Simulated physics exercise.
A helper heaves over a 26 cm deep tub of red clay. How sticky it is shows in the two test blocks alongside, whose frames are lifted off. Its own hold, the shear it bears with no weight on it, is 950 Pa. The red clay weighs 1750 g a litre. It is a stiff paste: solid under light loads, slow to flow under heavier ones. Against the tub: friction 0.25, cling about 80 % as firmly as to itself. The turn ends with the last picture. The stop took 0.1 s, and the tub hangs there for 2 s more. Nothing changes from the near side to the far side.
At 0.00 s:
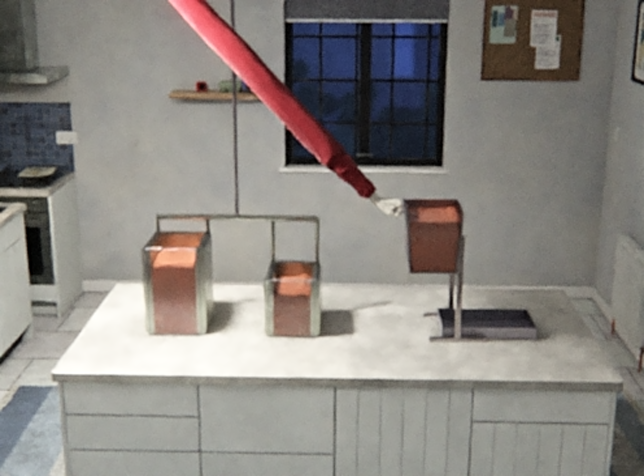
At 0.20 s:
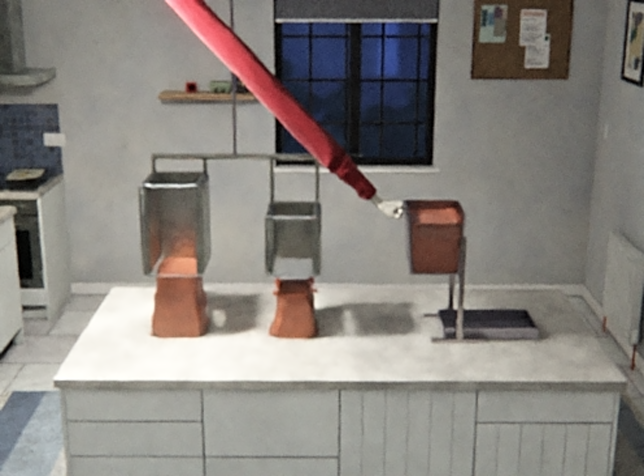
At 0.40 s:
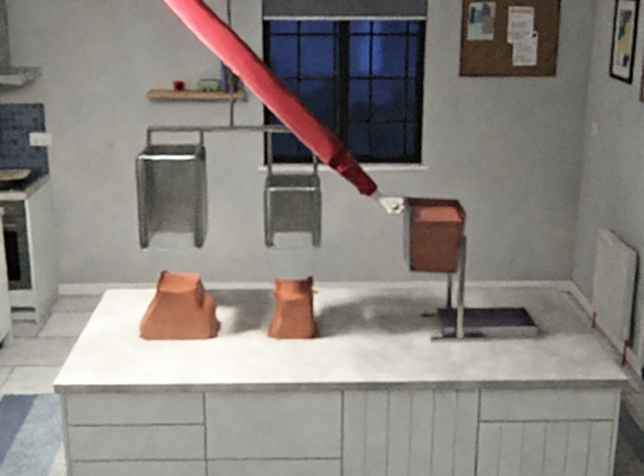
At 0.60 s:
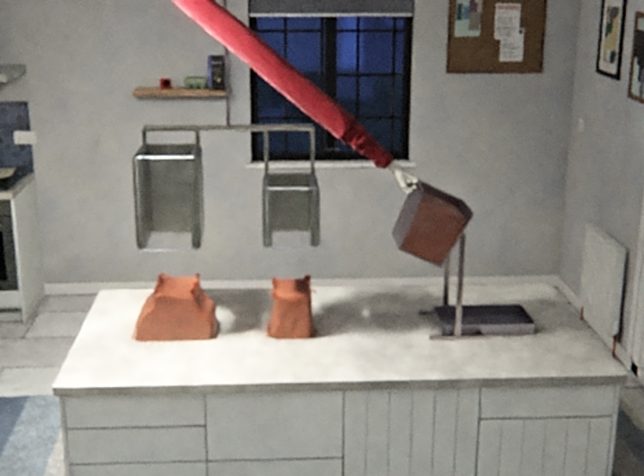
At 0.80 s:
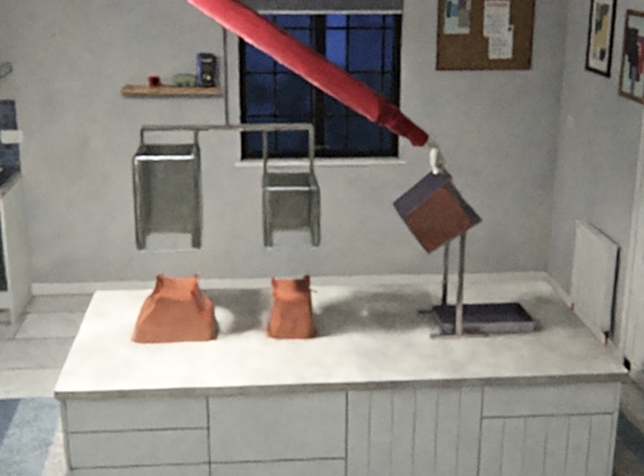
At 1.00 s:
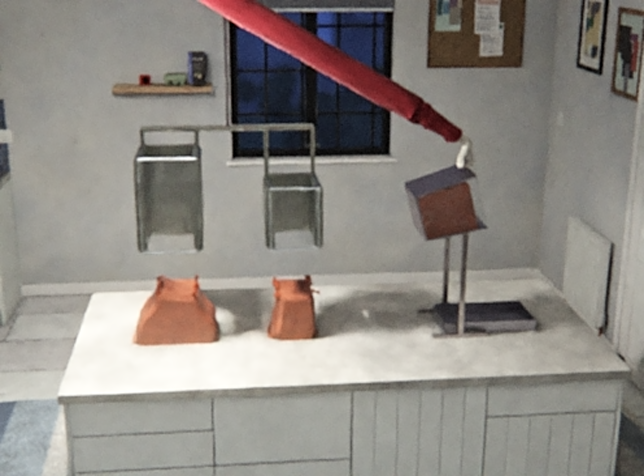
Two metal sleeves rise off red clay blocks that sag, then a red arm tilts a tub.
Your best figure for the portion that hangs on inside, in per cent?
About 100 %.
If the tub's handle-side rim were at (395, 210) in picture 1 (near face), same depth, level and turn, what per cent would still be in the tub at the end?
It would be near 100 %.
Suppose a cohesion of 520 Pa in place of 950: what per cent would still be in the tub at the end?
It would be near 100 %.
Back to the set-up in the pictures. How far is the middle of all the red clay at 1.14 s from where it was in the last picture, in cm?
Roughly 0 cm.
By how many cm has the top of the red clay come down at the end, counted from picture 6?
Roughly 0 cm.
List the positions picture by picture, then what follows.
Handle-side rim at (409, 213), tilt 0 degrees; top of the red clay at (461, 222); blocks stand 33 cm, 21 cm (left to right), in the first picture.
Handle-side rim at (410, 214), tilt 0 degrees; top of the red clay at (462, 223); blocks stand 30 cm, 21 cm (left to right), in the second picture.
Handle-side rim at (412, 211), tilt 3 degrees; top of the red clay at (417, 220); blocks stand 24 cm, 21 cm (left to right), in the third picture.
Handle-side rim at (425, 192), tilt 25 degrees; top of the red clay at (422, 203); blocks stand 22 cm, 21 cm (left to right), in the fourth picture.
Handle-side rim at (453, 179), tilt 54 degrees; top of the red clay at (444, 188); blocks stand 22 cm, 21 cm (left to right), in the fifth picture.
Handle-side rim at (477, 177), tilt 75 degrees; top of the red clay at (465, 184); blocks stand 22 cm, 21 cm (left to right), in the sixth picture.
After 1.14 s, the tub is at 75 degrees and holds 100 %.
After 1.31 s, the tub is at 75 degrees and holds 100 %.
After 1.48 s, the tub is at 75 degrees and holds 100 %.
After 1.65 s, the tub is at 75 degrees and holds 100 %.
After 3.00 s, at the end, the tub is at 75 degrees and holds 100 %.
